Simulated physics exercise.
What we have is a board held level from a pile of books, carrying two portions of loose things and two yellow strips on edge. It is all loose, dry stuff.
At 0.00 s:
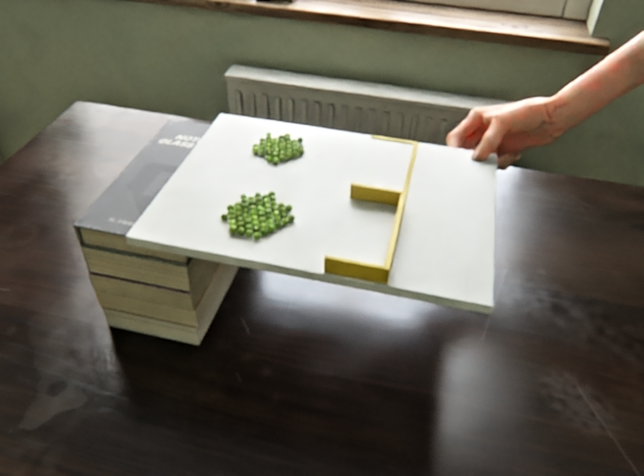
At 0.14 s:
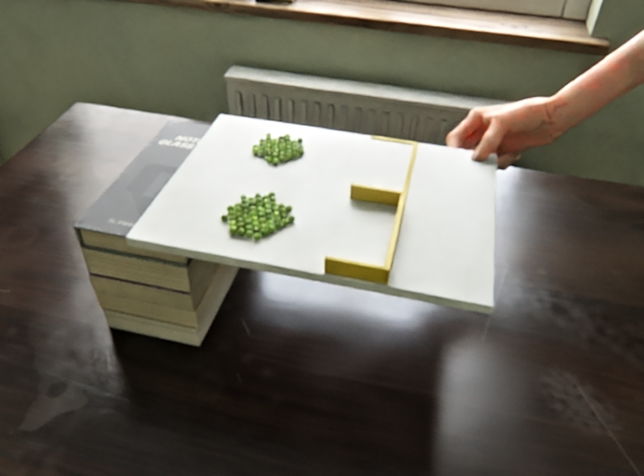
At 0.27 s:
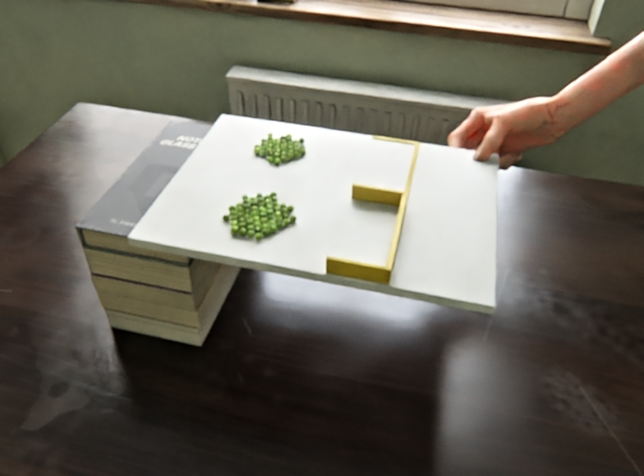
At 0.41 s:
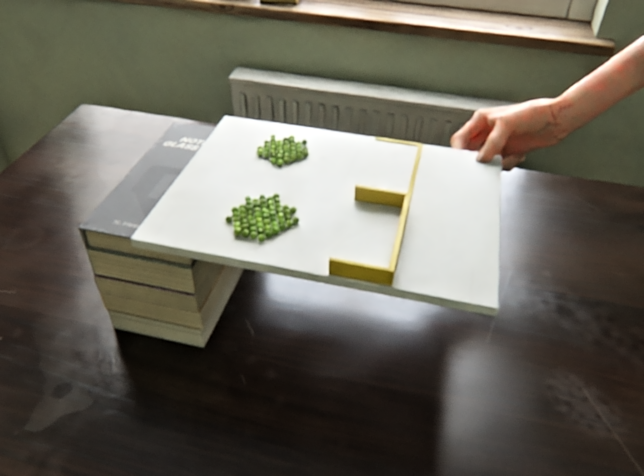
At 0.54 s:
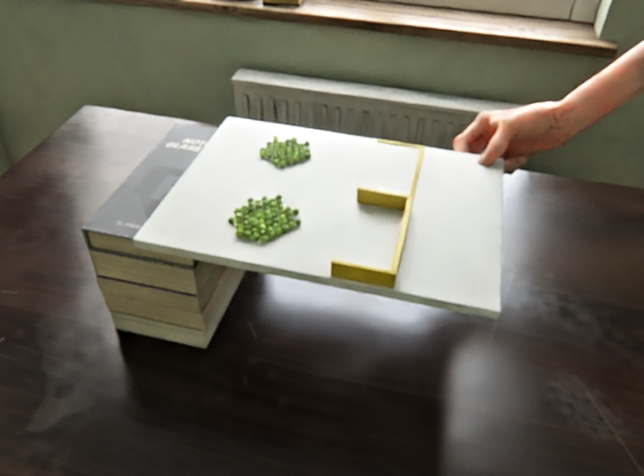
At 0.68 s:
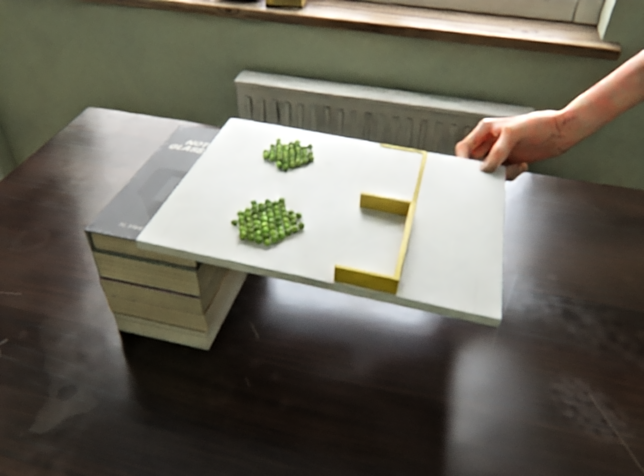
At first, a hand holds the right end of a white board level, its left end resting on a stack of books, with two clusters of green pieces and yellow strips on top. Then the hand lowers that end very slightly, while the green clusters stay in place on the board.
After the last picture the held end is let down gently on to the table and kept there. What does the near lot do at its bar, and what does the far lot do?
Near lot: It halts at the strip. Far lot: It passes the strip.
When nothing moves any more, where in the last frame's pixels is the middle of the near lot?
Around (361, 304).
After 1.50 s, board sloping at 17°; near lot has reached its bar; far lot on its way down.
After 2.22 s, board sloping at 30°; near lot has reached its bar; far lot all past its bar.
After 2.84 s, board resting at 32°; near lot has reached its bar; far lot all past its bar.
At rest (3.1 s), board resting at 32°; near lot gathered behind its bar; far lot all past its bar.
